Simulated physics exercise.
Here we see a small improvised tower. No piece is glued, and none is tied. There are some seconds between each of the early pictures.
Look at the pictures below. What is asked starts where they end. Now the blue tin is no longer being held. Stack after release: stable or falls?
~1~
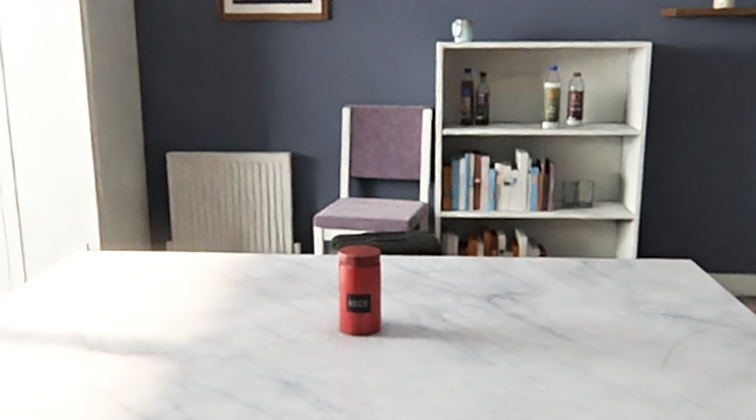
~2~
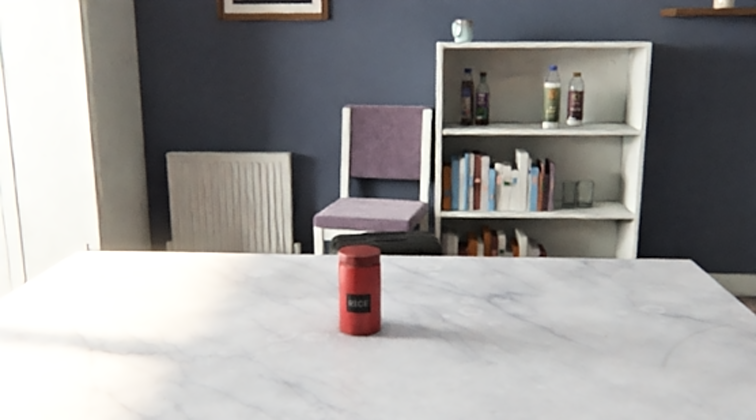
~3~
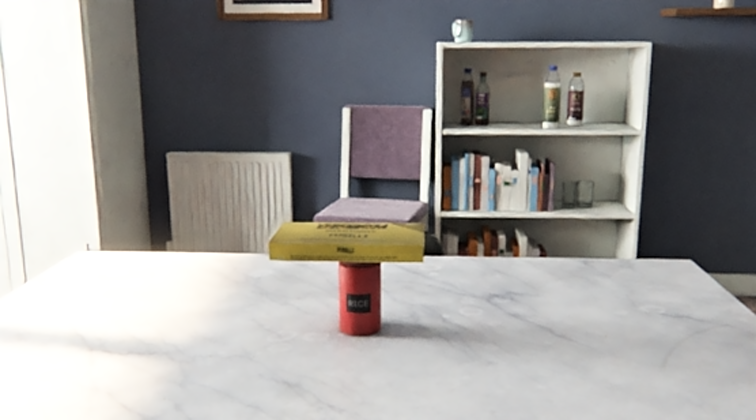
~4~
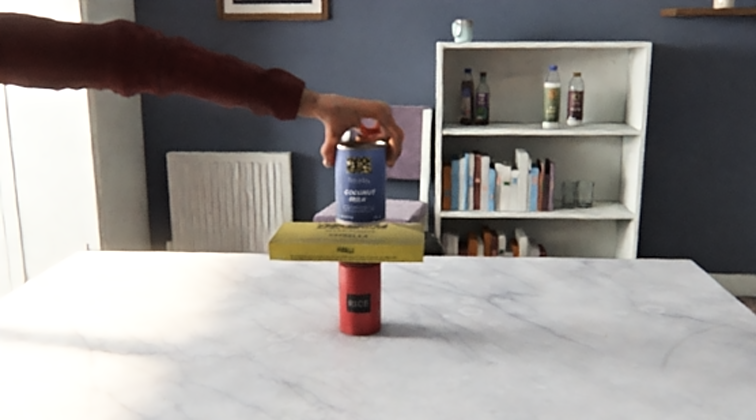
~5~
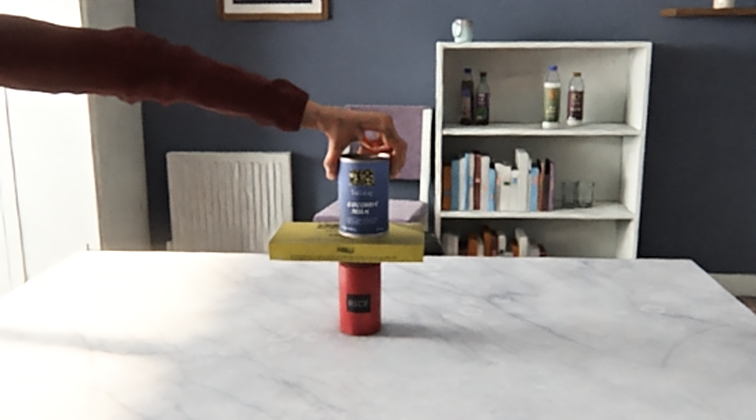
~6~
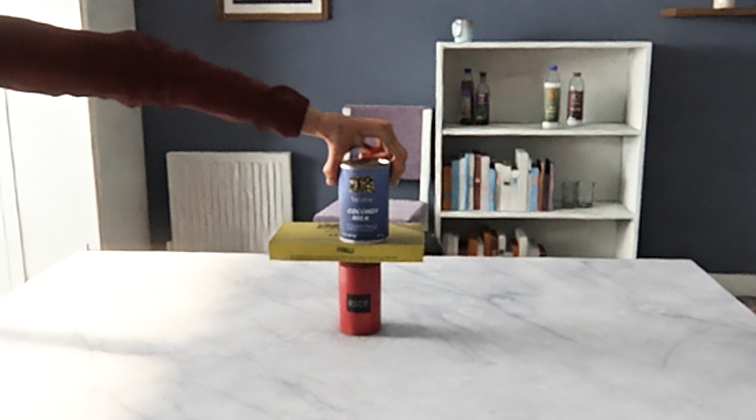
The stack will stay as built.
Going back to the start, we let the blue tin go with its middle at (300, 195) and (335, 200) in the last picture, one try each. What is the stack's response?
In the first try it breaks down, then in the second try it remains standing.
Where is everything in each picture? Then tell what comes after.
In the first picture, the last thing is not in view yet.
In the second picture, the last thing is not in view yet.
In the third picture, the last thing is not in view yet; yellow packet (350, 241).
In the fourth picture, coming down; blue tin (361, 182); yellow packet (350, 241).
In the fifth picture, coming down; blue tin (364, 194); yellow packet (350, 241).
In the sixth picture, in place under the hand; blue tin (364, 201); yellow packet (350, 241).
Then, 0.20 s later than the last frame, all is still.
Then, 0.60 s later than the last frame, blue tin resting near (364, 201).
When it is over, all 3 as before. End places, in pixels of the last picture, blue tin near (364, 201). The stack holds.
